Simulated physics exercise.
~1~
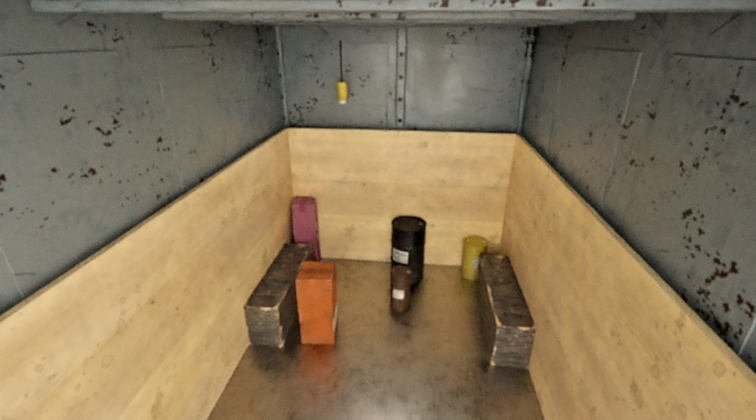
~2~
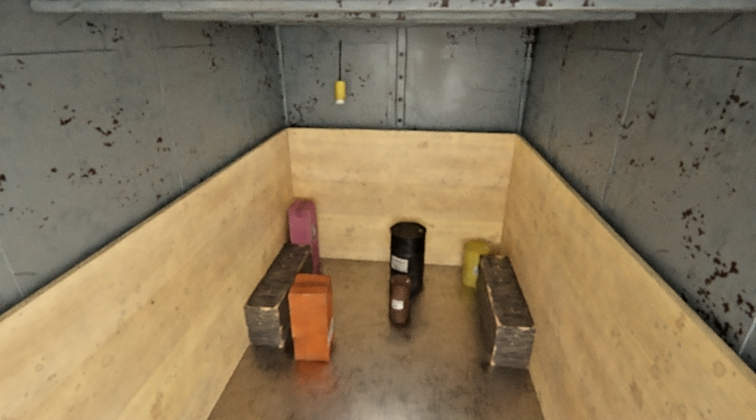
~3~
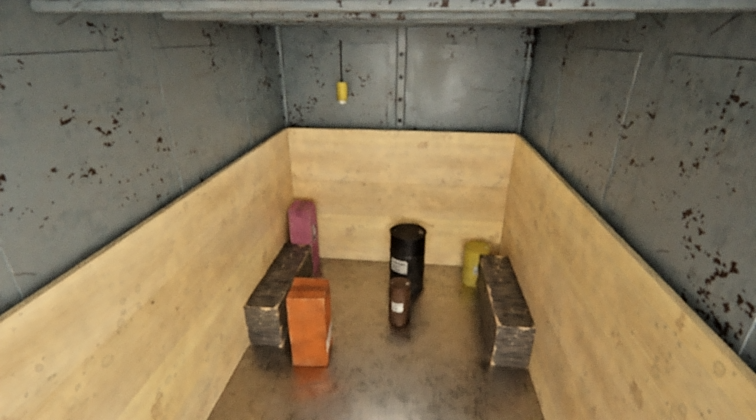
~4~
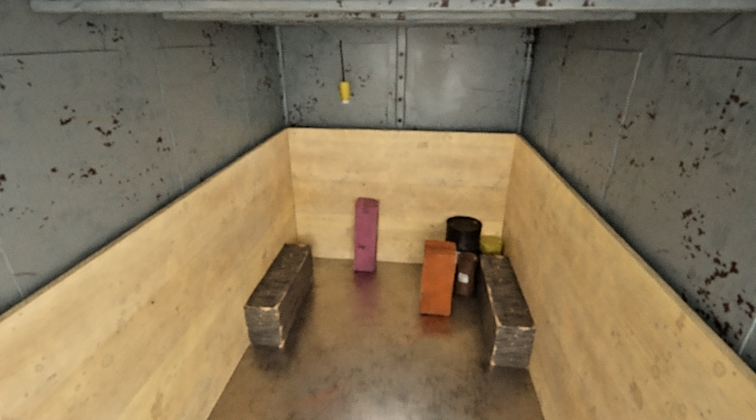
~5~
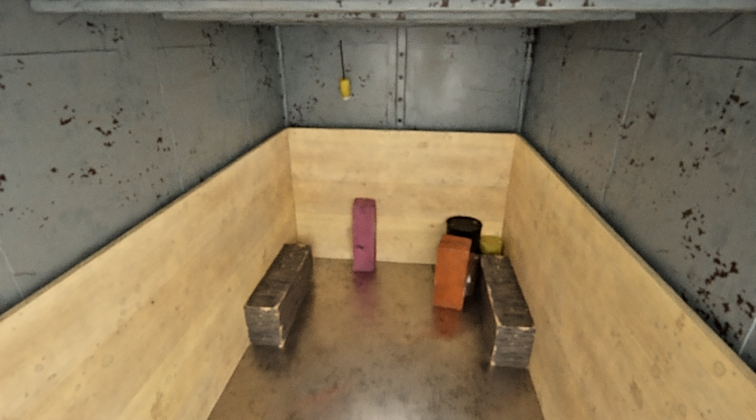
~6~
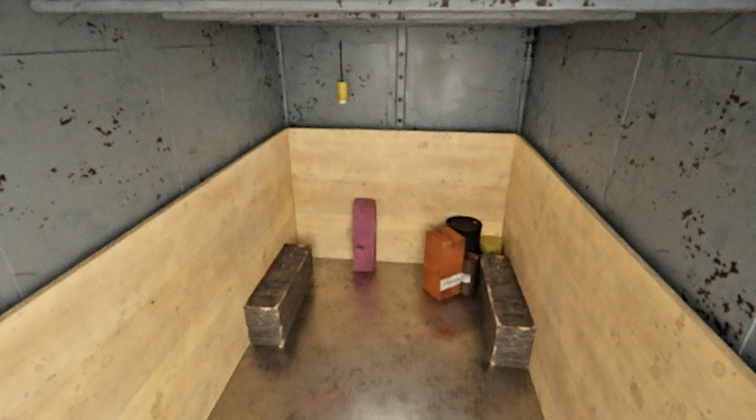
Boxes and canisters in a van slide slightly nearer, then rightward, and end upright.
